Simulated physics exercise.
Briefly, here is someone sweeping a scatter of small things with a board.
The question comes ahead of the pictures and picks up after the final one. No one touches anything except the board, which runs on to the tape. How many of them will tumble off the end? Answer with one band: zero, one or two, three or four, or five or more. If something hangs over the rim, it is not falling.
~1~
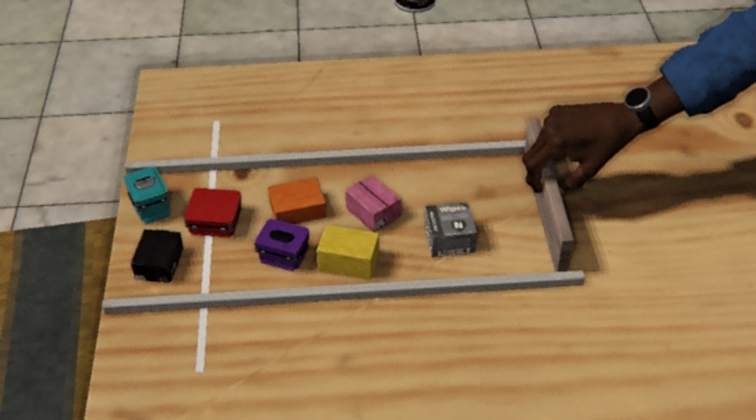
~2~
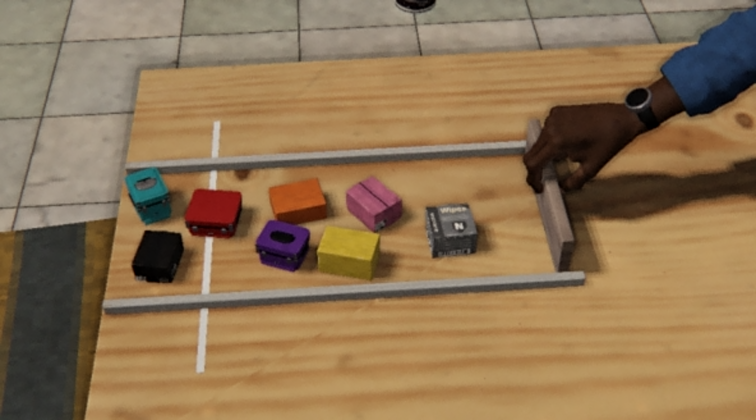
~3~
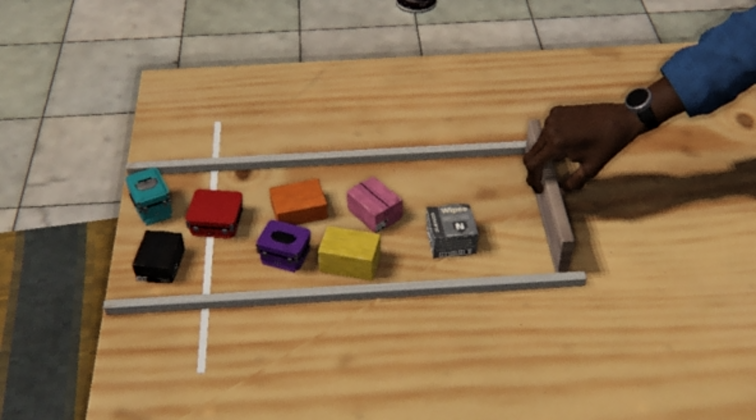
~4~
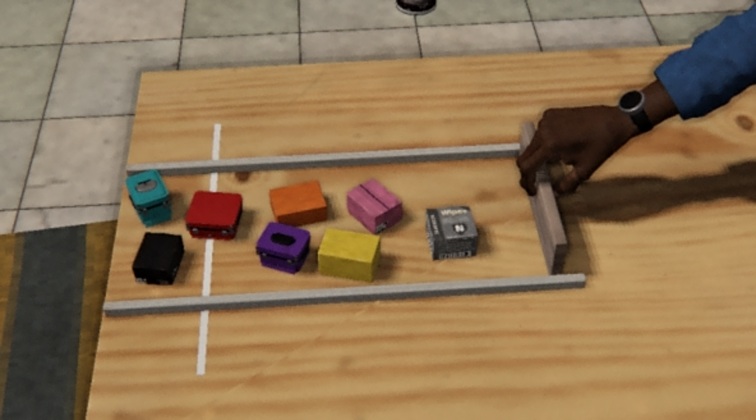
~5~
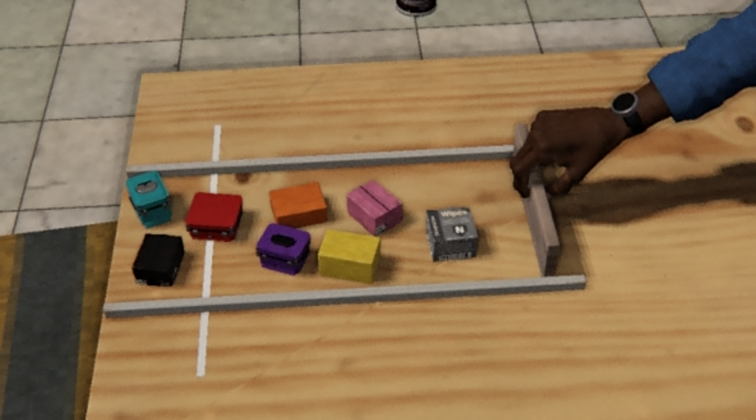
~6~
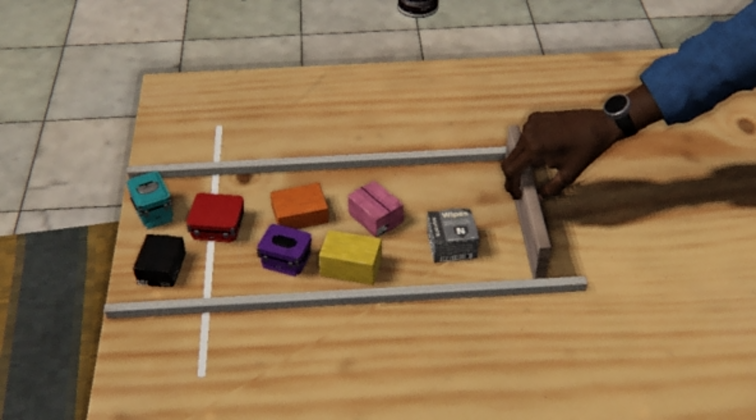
Three or four.
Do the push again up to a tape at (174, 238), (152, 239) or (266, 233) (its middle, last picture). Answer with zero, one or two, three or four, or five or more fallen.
In order: 5 or more, at least five, one or two.
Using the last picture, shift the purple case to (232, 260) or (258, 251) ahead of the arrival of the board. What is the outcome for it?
For the first start it holds its spot, and for the second it holds its spot.
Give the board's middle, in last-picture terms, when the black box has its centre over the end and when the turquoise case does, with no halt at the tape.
About (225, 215), and about (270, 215) for the other.
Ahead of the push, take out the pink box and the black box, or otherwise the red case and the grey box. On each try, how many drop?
You'd get 1 in the first case and 1 in the second one.
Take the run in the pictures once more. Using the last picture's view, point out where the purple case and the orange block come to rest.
Purple case: About (142, 242); orange block: About (152, 211).
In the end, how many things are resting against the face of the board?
That makes 2.
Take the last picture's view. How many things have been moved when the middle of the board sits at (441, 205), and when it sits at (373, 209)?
First 1, after that 4.
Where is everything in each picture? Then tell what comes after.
The first frame shows turquoise case (148, 195); black box (158, 256); red case (214, 214); board (547, 194); tape (209, 231).
The second frame shows black box (158, 257); purple case (284, 246).
The third frame shows red case (216, 215); pink box (375, 205).
The fourth frame shows turquoise case (149, 198); orange block (298, 205).
The fifth frame shows black box (159, 260); board (534, 199).
The sixth frame shows turquoise case (150, 200); black box (160, 261); red case (217, 219); board (527, 201); tape (212, 236).
Early on, none off yet; turquoise case at rest near (150, 200); black box at rest near (160, 261); red case at rest near (217, 219).
A while later, none off yet; turquoise case travelled about its own width near (118, 198); black box moving near (153, 260); red case travelled about its own width near (157, 220).
Finally, the number that fall off is three or four; lost, red case, black box and turquoise case.
